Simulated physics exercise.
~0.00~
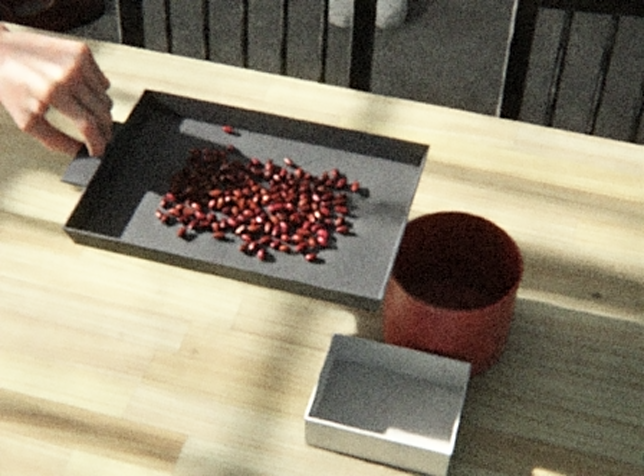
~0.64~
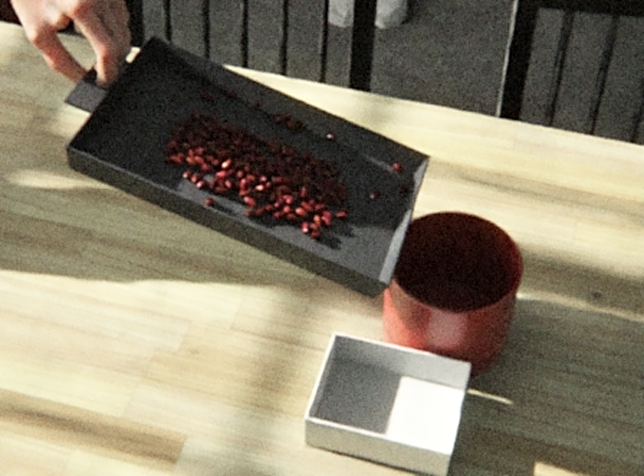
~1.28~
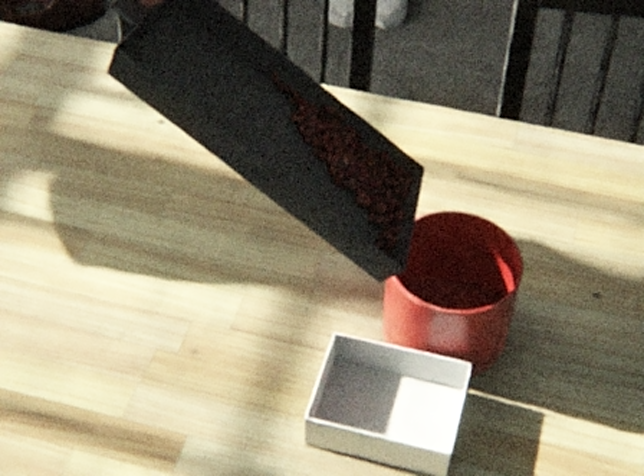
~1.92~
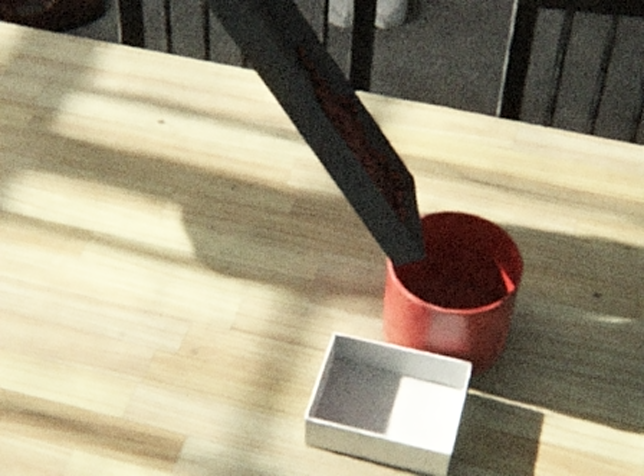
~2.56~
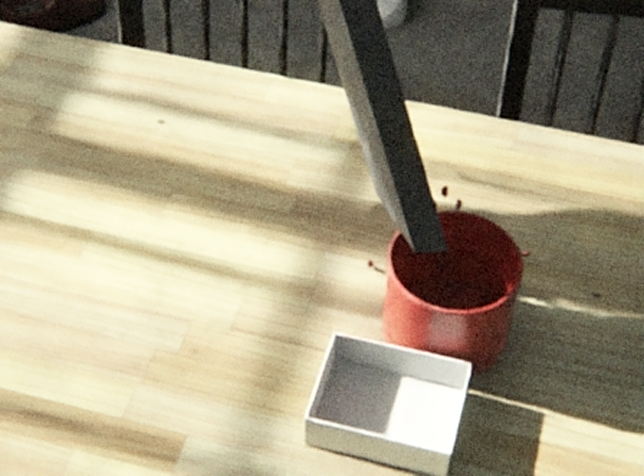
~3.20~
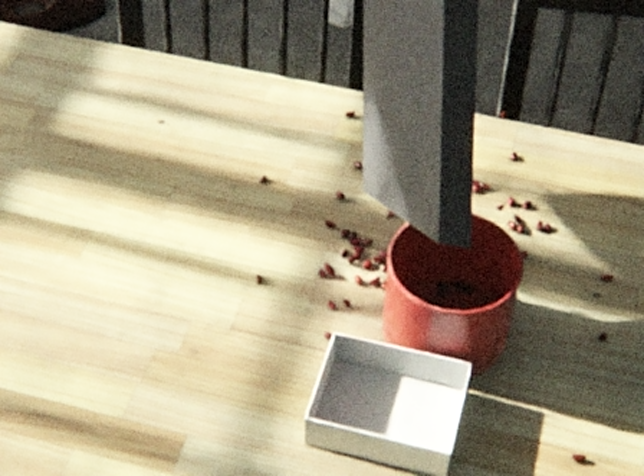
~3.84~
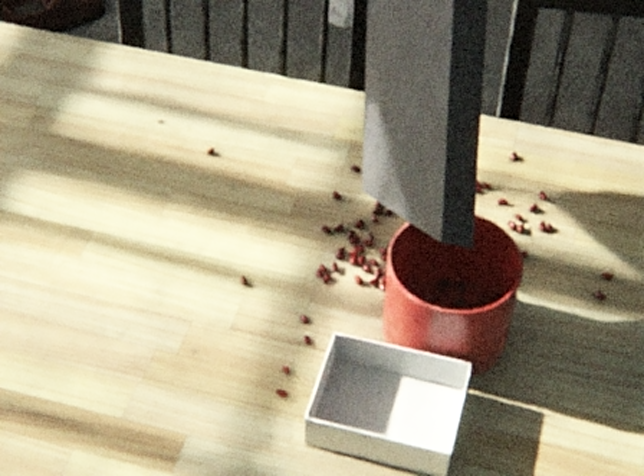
In this clip, a hand lifts and tips a dark tray of red beans toward a red pot beside a small white tin on a wooden table; the beans slide down and spill, with some landing in the pot but most scattering around it, as the tray stays upended.
